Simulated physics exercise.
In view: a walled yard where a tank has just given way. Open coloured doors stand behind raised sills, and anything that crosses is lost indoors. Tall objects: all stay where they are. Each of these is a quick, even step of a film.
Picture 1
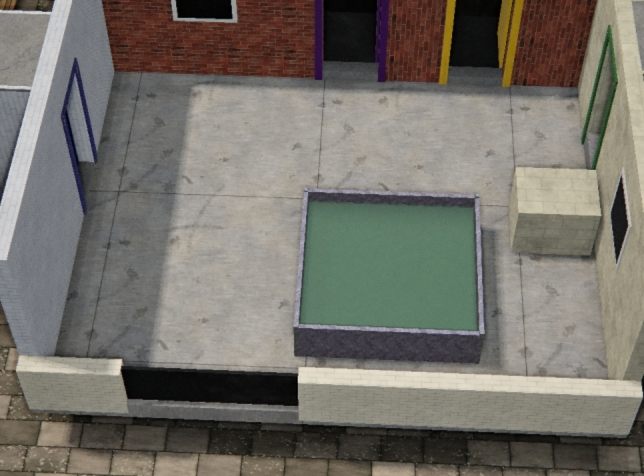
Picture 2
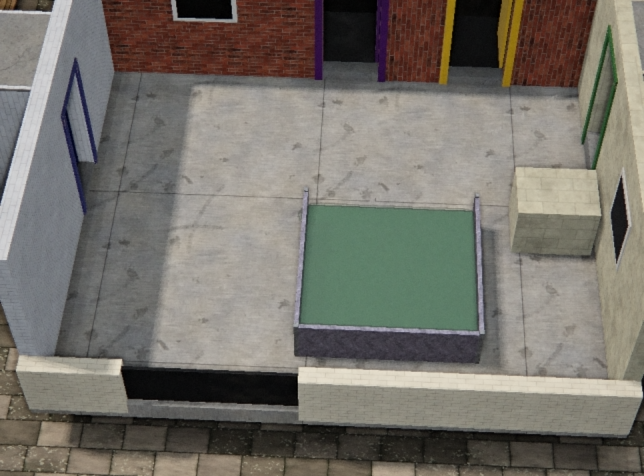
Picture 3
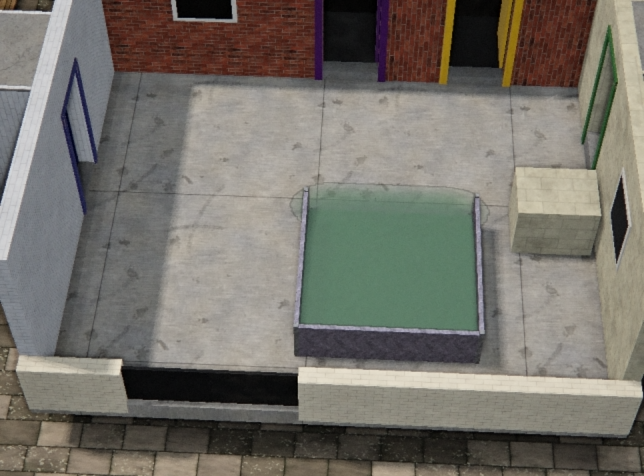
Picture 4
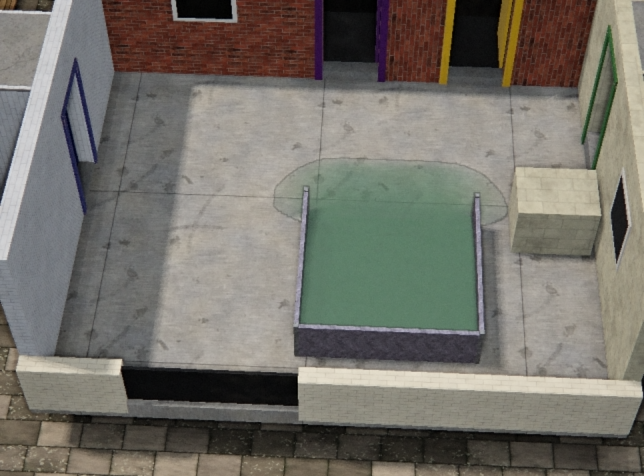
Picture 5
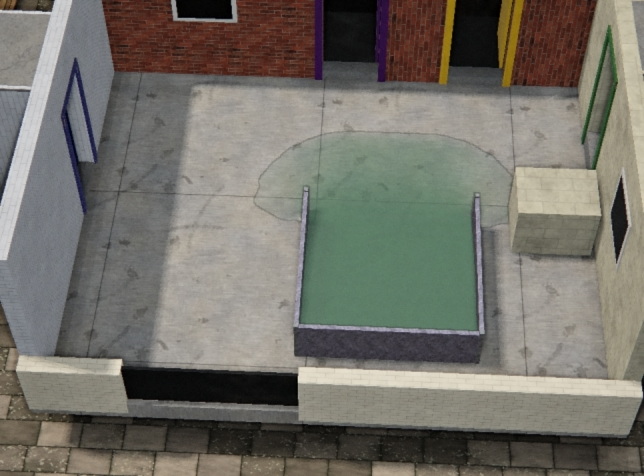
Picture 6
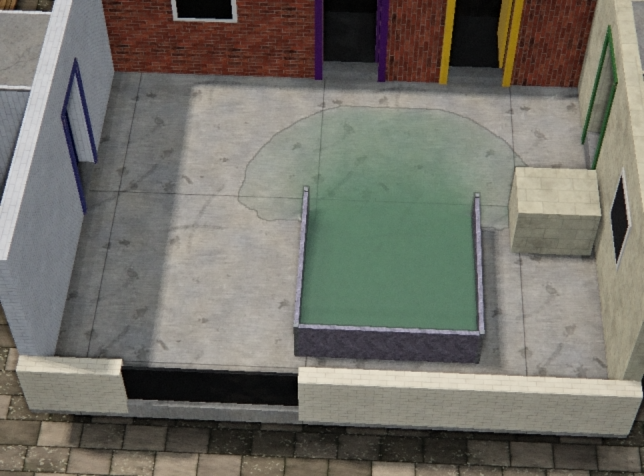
Green water pouring from the open far side of a square tank and fanning out across a walled concrete yard.
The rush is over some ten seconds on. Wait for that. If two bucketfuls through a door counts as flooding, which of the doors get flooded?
The purple door gets flooded; the yellow door gets flooded; the green door does not get flooded; the blue door gets flooded.
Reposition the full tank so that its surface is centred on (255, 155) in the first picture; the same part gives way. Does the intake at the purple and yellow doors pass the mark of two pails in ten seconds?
I'd say the purple one runs past the limit and the yellow one remains below.
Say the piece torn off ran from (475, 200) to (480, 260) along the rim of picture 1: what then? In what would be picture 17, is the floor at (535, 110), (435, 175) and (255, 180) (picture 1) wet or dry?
Point by point: Swamped, swamped and untouched.
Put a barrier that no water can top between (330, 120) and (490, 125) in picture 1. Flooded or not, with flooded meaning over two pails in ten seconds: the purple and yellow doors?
With that in place the purple door receives a smaller amount and the yellow door receives a smaller amount.
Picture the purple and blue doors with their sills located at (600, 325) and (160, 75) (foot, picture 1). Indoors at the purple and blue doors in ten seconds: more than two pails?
So the purple one keeps within it while the blue one runs past it.
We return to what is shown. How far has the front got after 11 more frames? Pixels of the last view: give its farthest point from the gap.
Roughly at (148, 75).
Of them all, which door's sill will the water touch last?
My answer: The one in blue.
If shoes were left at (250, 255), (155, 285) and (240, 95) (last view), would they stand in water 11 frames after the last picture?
Result, in that order: Not wetted / not wetted / wetted.
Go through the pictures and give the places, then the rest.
The first frame shows still water in the tank at (390, 262).
In the second frame, water pours out on the tank's far side and has run to a hidden place.
In the third frame, water pours out on the tank's far side and has run to (300, 199).
In the fourth frame, the front is at (285, 189), out from the gap on the tank's far side.
In the fifth frame, the front is at (506, 177), out from the gap on the tank's far side.
In the sixth frame, the front is at (469, 124), out from the gap on the tank's far side.
A moment on, water covers 35 % of the floor; the purple door under two buckets in, the yellow door under two buckets in, the green door not reached, the blue door not reached.
Next, water covers 40 % of the floor; the purple door far over two buckets in, the yellow door over two buckets in, the green door wet at the sill, nothing in, the blue door not reached.
Then, water covers 45 % of the floor; the purple door far over two buckets in, the yellow door far over two buckets in, the green door wet at the sill, nothing in, the blue door wet at the sill, nothing in.
Later, water covers 75 % of the floor; the purple door far over two buckets in, the yellow door far over two buckets in, the green door wet at the sill, nothing in, the blue door under two buckets in.
In the end, water covers 90 % of the floor; the purple door far over two buckets in, the yellow door far over two buckets in, the green door wet at the sill, nothing in, the blue door over two buckets in.
